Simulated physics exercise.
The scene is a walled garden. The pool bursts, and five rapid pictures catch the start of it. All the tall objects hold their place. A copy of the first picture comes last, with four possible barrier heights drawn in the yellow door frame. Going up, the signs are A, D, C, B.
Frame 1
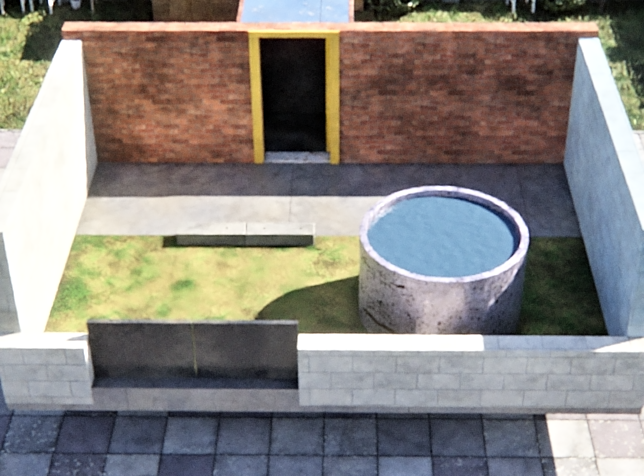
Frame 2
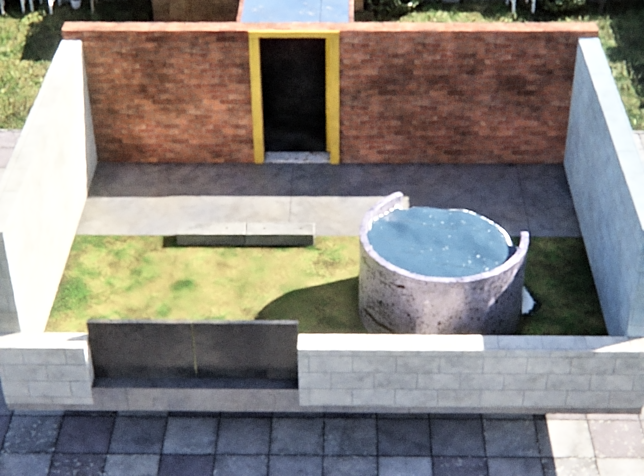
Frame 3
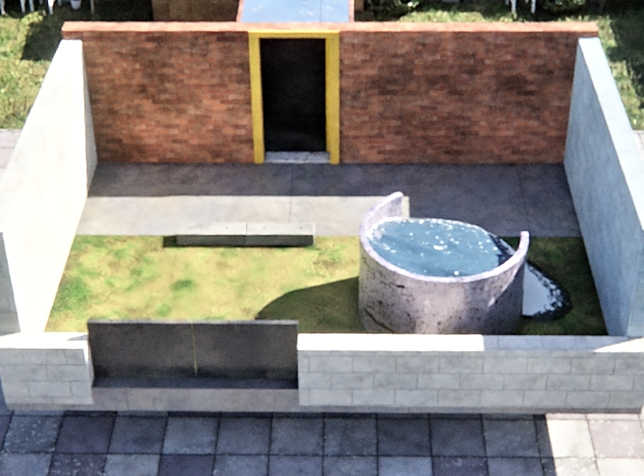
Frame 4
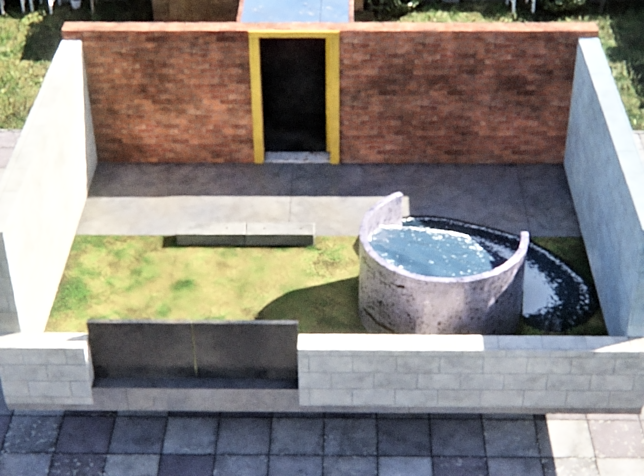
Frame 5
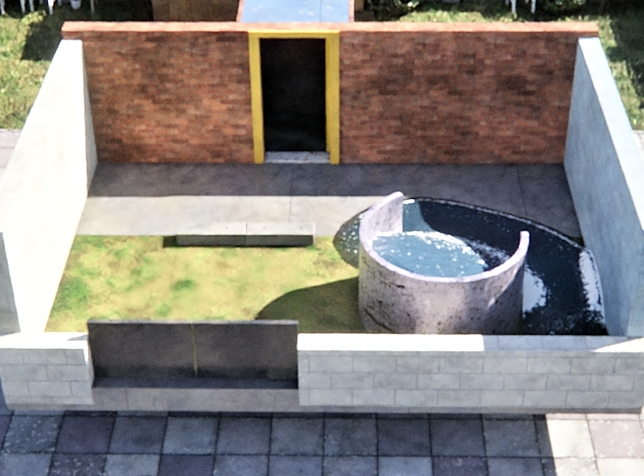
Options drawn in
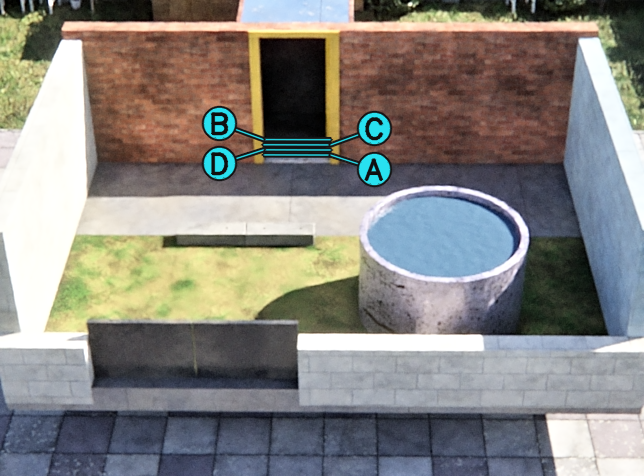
Water sits level in a round stone pool inside a walled garden, until the far right side of the pool's rim gives way. It pours out behind the pool, spreading along the right wall and over the grass, then back across the paving toward the brick wall, as the level inside drops.
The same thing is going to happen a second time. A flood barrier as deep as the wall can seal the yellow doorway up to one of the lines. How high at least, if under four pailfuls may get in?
It is A.
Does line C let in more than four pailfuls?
No, not at all.
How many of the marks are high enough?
All of them.
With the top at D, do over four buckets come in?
No, not at all.
In cyan, A at (297, 154); B at (296, 139); C at (297, 144); D at (297, 149); from the bottom up A, D, C, B.
With A, a splash gets over, under a bucket.
With B, nothing gets over.
With C, nothing gets over.
With D, nothing gets over.
